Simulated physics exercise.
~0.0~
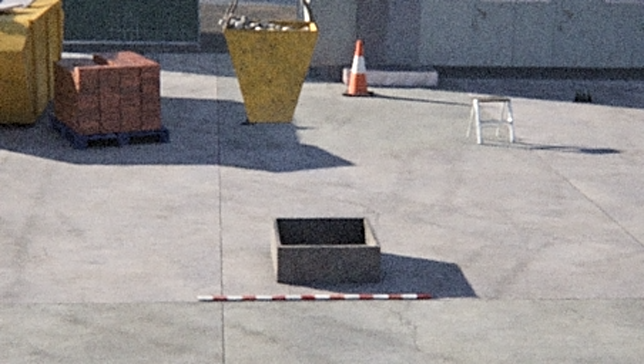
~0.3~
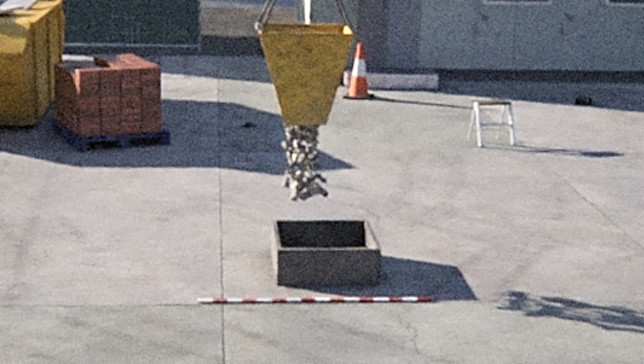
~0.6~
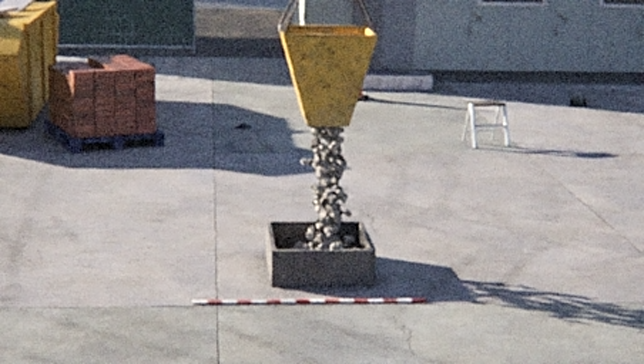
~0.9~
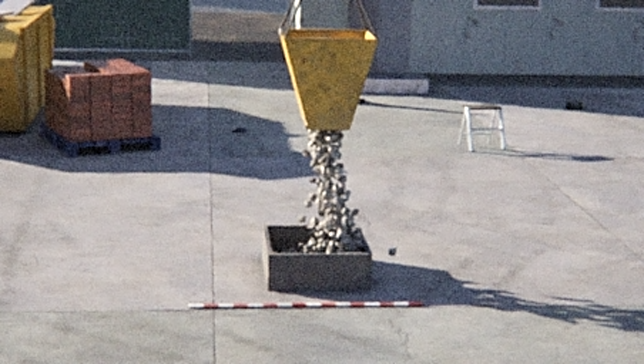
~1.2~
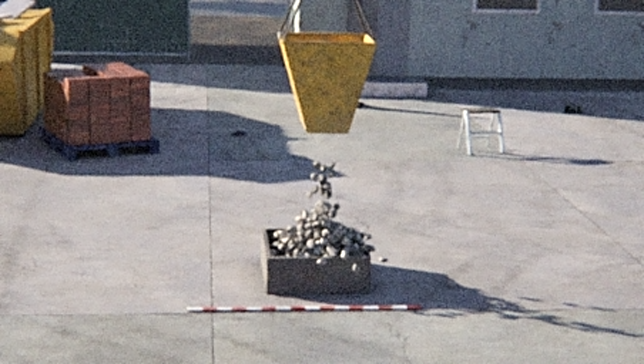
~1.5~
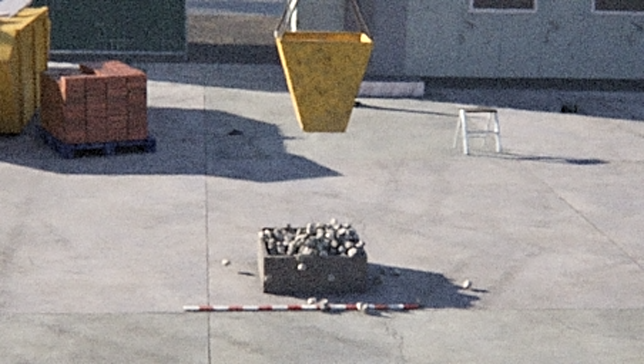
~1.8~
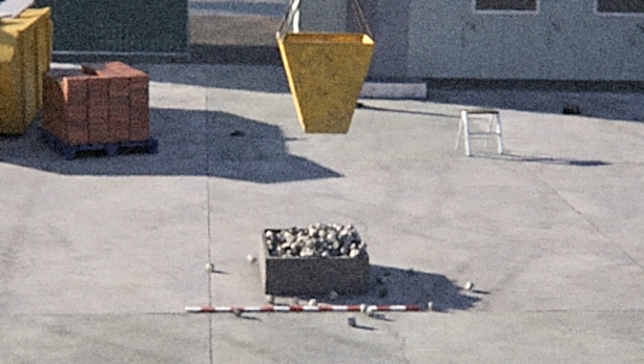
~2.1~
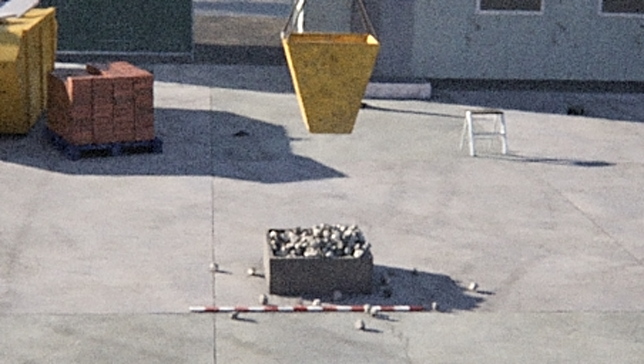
In the video, a yellow skip hanging from a crane moves right over a paved yard, releasing grey stones through its bottom into an open bin. The skip stops and empties, leaving the bin heaped with stones and a few scattered on the ground around it.
